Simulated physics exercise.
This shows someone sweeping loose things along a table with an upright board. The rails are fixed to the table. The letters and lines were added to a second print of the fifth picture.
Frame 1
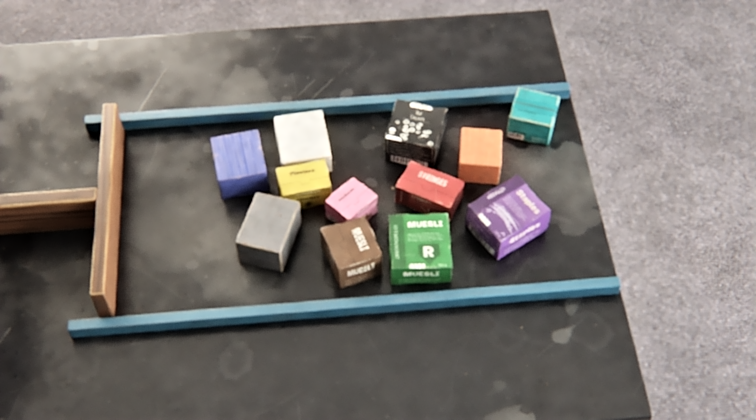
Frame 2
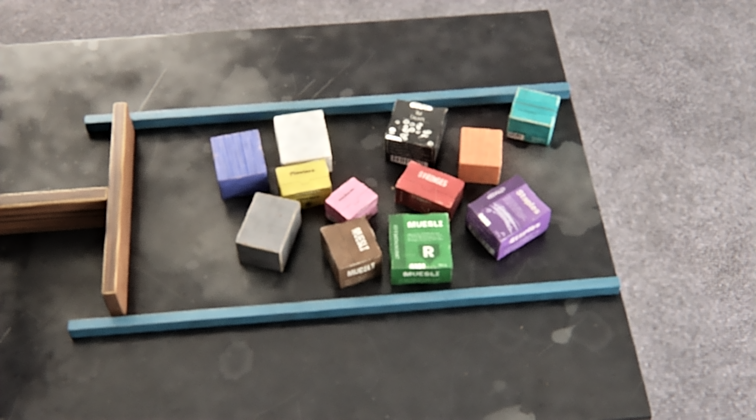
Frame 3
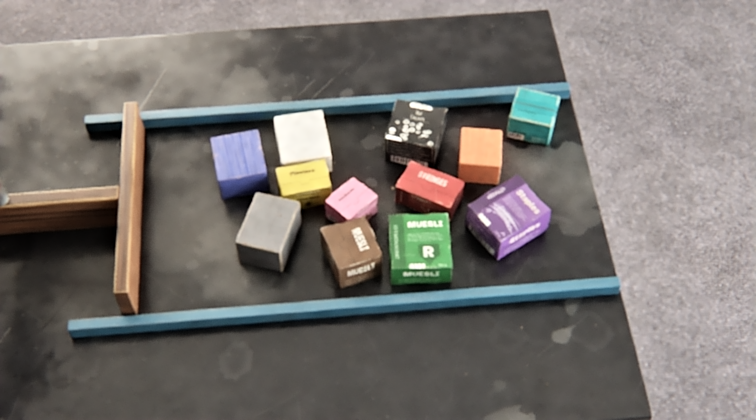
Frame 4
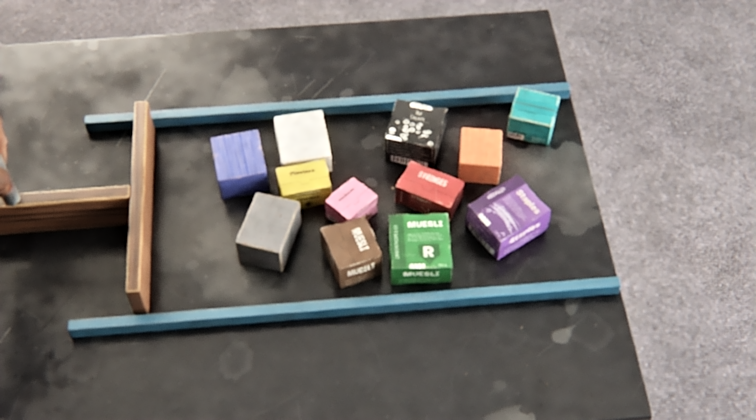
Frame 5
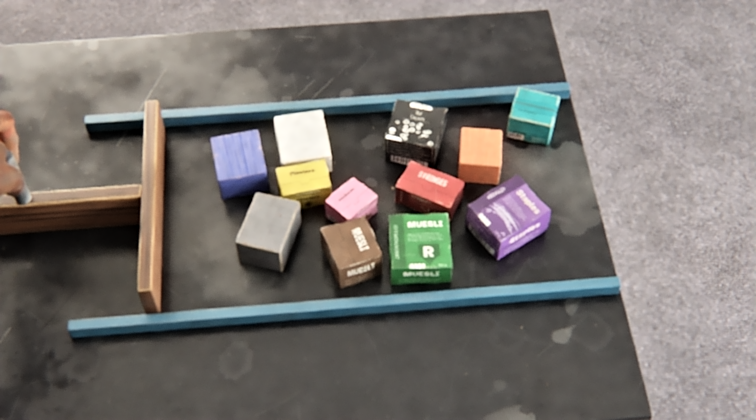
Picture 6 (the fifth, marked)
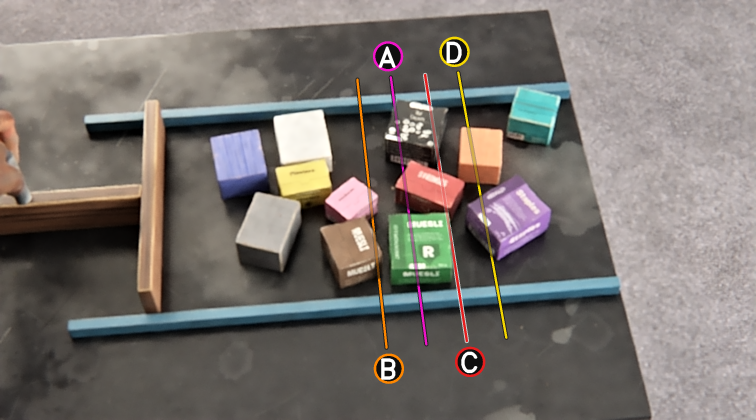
To begin with, a wooden T-shaped board stands at the left between two blue rails, facing a loose group of colourful blocks and boxes. The board slides steadily a short way right, and fingers come into view on its handle at the left edge. The blocks and boxes stay still, untouched.
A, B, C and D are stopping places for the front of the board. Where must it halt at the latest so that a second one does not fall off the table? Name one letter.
A is the last line within the limit.
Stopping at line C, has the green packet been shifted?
By then, yes.
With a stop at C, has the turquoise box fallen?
Yes.
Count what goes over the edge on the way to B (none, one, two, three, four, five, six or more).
In all, none.
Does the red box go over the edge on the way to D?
Yes.
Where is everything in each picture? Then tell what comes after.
Pink packet (352, 207); red box (429, 192); orange block (480, 156), in the first picture.
Board (114, 192); yellow box (305, 186), in the second picture.
Board (126, 191); purple box (507, 218), in the third picture.
Board (137, 190); blue block (240, 164), in the fourth picture.
Board (148, 190); turquoise box (533, 117); black packet (415, 135); brown packet (352, 252), in the fifth picture.
On the marked copy, A at (407, 199); B at (371, 202); C at (444, 197); D at (480, 194).
Following A. Soon after the start, board (242, 183); white block (323, 145); blue block (275, 163).
Later, board (334, 176); purple box (531, 214); orange block (500, 156).
In the end, board (401, 171); purple box (595, 203); turquoise box (563, 106); none fallen.
As for the rest, B is within the limit but short; C drops two; D drops six.
